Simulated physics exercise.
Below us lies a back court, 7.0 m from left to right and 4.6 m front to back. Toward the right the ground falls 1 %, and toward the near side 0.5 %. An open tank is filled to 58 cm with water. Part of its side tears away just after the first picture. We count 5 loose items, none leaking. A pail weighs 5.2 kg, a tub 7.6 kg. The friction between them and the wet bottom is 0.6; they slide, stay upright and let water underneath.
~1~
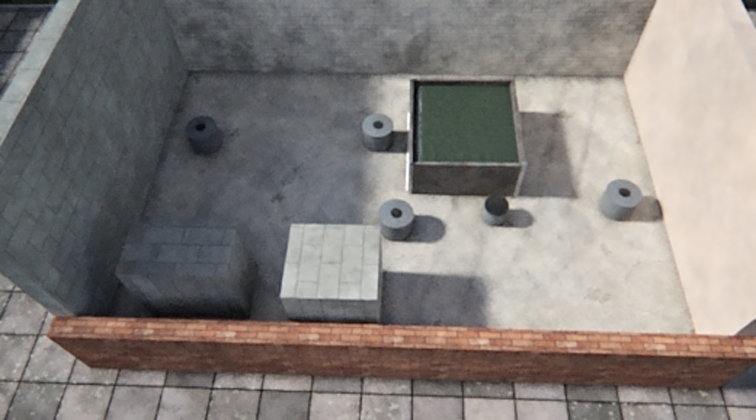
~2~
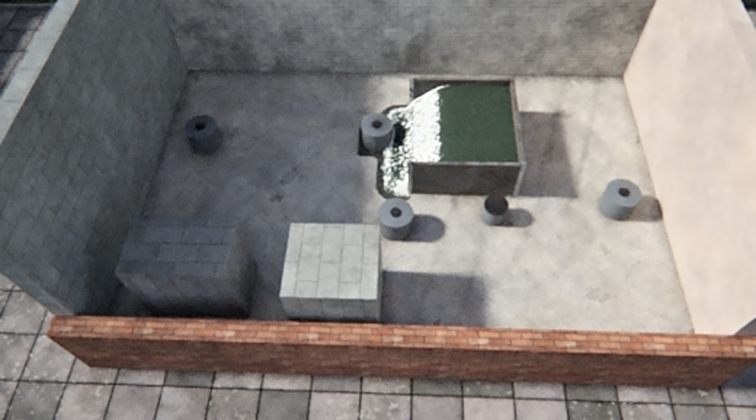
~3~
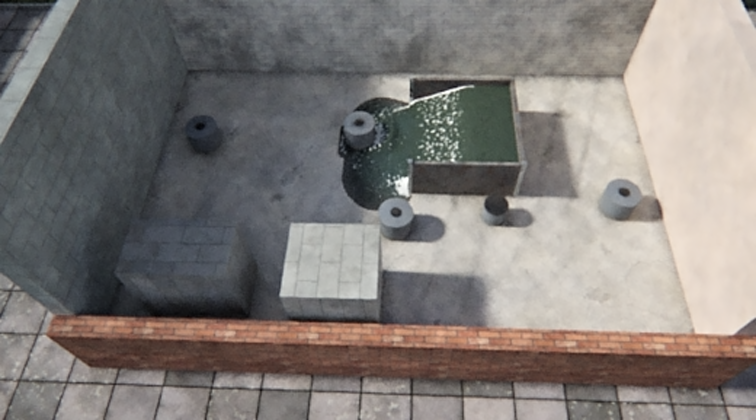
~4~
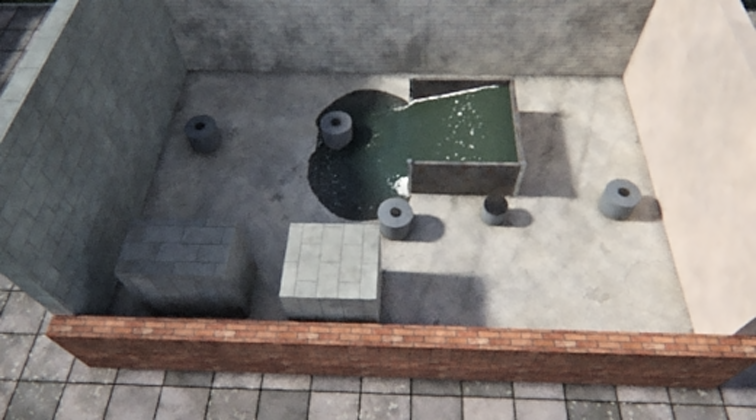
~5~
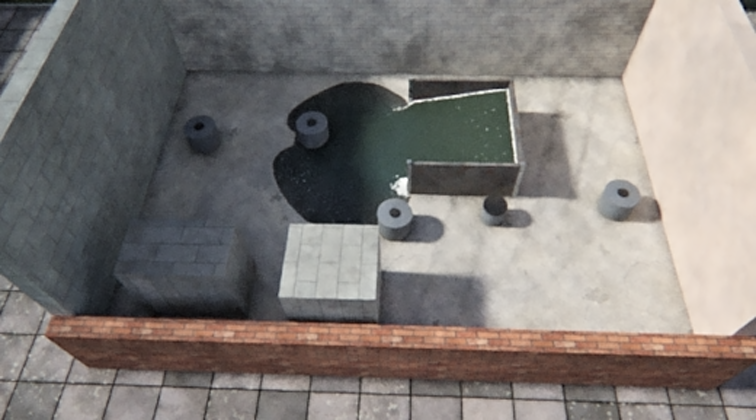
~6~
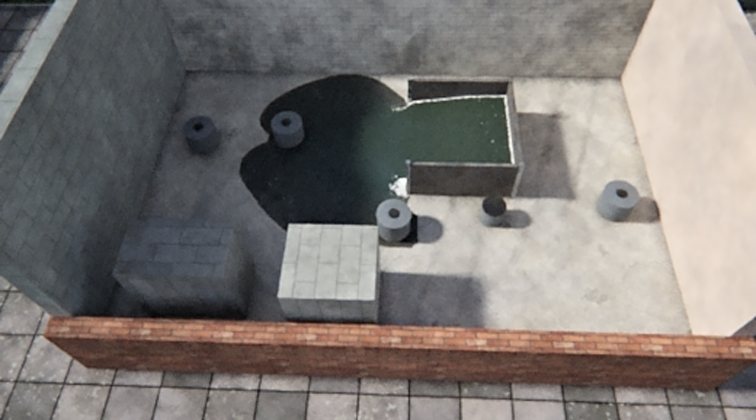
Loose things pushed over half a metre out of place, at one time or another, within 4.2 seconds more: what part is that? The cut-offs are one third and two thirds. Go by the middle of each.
The share is in the middle band.
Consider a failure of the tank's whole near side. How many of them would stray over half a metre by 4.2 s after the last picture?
Then 3.
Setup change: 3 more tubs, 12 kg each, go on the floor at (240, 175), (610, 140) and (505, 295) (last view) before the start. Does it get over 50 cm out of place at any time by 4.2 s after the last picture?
Reading them off in order: Clears the mark, not beyond, not beyond.
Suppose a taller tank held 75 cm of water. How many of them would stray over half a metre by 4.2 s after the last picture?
You'd get 3 in that case.
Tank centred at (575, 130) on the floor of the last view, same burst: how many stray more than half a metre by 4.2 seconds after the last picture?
Result: 3.
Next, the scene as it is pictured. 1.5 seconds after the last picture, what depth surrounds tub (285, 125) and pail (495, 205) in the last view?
About 19 and 0 cm.
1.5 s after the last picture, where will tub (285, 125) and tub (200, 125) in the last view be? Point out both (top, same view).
Somewhere around (183, 79) and (171, 119).
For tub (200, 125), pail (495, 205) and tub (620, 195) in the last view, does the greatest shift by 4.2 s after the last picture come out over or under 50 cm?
In order: Farther, not as far and not as far.
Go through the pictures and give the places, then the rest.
The first picture shows a tub at (378, 125) rests on the ground; a pail at (497, 205) rests on the ground; 2.0 m2 under water; 0 of 5 have shifted.
The second picture shows a tub at (377, 124) rests on the ground; a pail at (496, 204), on the bottom; water covers 2.8 m2; 0 of 5 have shifted.
The third picture shows a tub at (359, 123) rests on the ground, 26 cm from its start; a pail at (496, 204) rests on the ground; water covers 3.7 m2; 1 of 5 have shifted.
The fourth picture shows a tub at (336, 123), on the bottom, 59 cm from its start; a pail at (496, 204) rests on the ground; 4.9 m2 under water; 1 of 5 have shifted.
The fifth picture shows a tub at (312, 123), on the bottom, 93 cm from its start; a pail at (495, 205) rests on the ground; 6.3 m2 under water; 1 of 5 have shifted.
The sixth picture shows a tub at (286, 123), on the bottom, 129 cm from its start; a pail at (494, 205), on the bottom; water covers 7.9 m2; 1 of 5 have shifted.
Then, 0.4 s after the last picture 1 of 5 are over 50 cm from their spots; 0 afloat.
Then, 1.5 s after the last picture 1 of 5 are over 50 cm from their spots; 2 afloat.
Then, 2.8 s after the last picture 2 of 5 are over 50 cm from their spots; 2 afloat.
Then, 4.2 s after the last picture 2 of 5 are over 50 cm from their spots, and 2 have been at some point; 2 afloat.
